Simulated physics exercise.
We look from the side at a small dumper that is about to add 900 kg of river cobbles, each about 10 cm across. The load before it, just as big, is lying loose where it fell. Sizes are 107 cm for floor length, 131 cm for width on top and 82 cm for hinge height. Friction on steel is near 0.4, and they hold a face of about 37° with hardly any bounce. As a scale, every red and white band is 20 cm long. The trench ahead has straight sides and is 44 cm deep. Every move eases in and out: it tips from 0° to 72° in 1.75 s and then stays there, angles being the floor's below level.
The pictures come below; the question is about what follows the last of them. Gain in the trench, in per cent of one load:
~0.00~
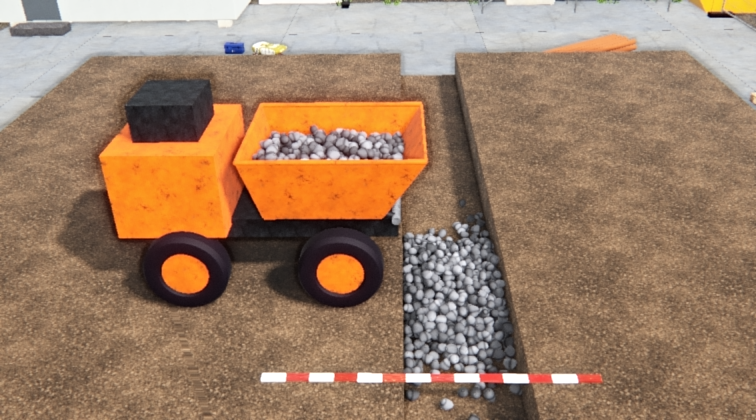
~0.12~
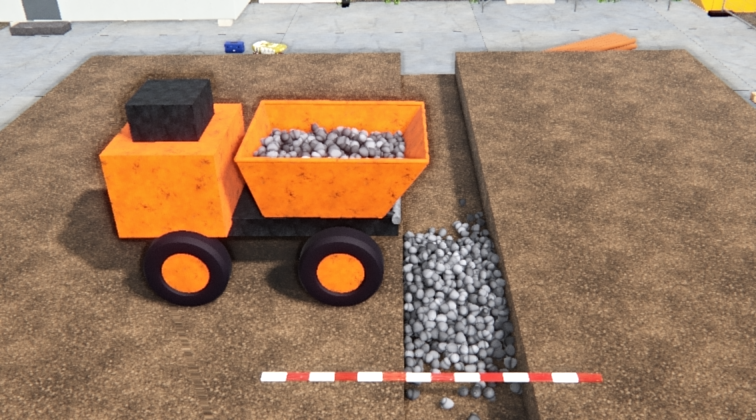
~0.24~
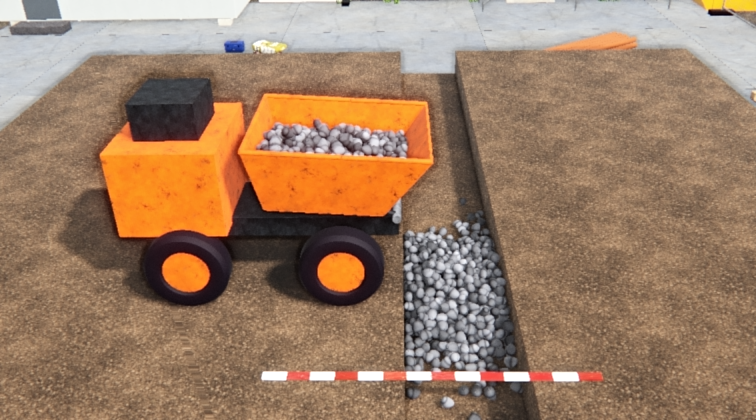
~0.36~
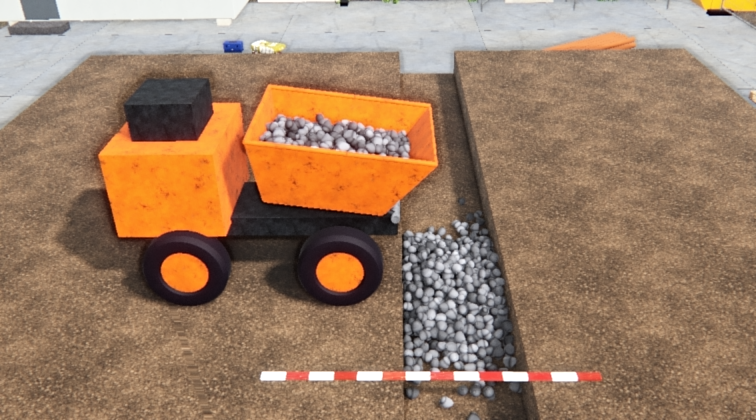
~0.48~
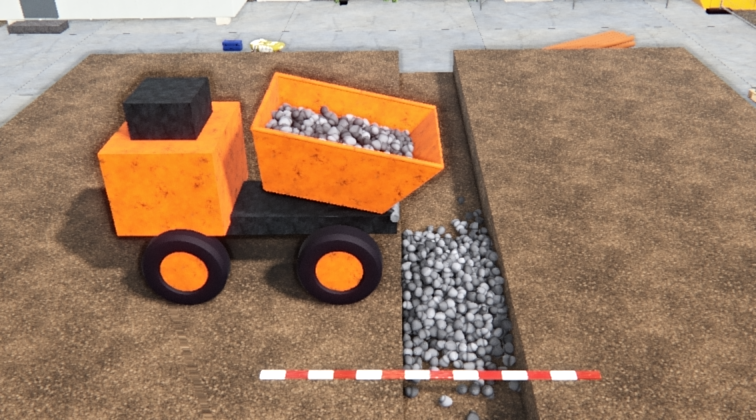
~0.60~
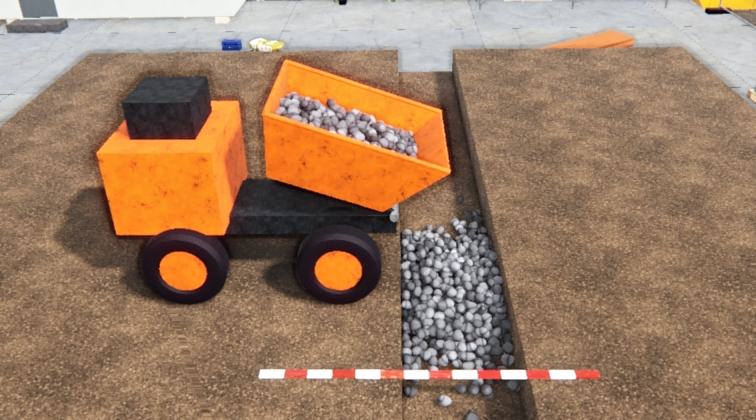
45 per cent.
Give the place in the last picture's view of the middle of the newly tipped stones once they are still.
The middle ends up near (510, 258).
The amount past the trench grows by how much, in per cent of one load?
Result: Near 55 % of one load.
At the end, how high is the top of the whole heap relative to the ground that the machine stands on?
Close to 34 centimetres up.
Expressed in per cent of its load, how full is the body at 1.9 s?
Close to 80 in a hundred.
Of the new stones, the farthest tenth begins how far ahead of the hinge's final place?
About 190 cm.
After 1.3 s the floor is at 61°; in per cent of one load, 100 in the body, 100 in the trench; the foremost stones are at (500, 312).
After 1.9 s the floor is at 72°; in per cent of one load, 82 in the body, 110 in the trench, 8 past the trench; the foremost stones are at (543, 265).
After 2.2 s the floor is at 72°; in per cent of one load, 52 in the body, 113 in the trench, 35 past the trench; the foremost stones are at (590, 252).
After 5.1 s the floor is at 72°; in per cent of one load, 0 in the body, 145 in the trench, 55 past the trench; the foremost stones are at (709, 251). Net gain in the trench, 45.
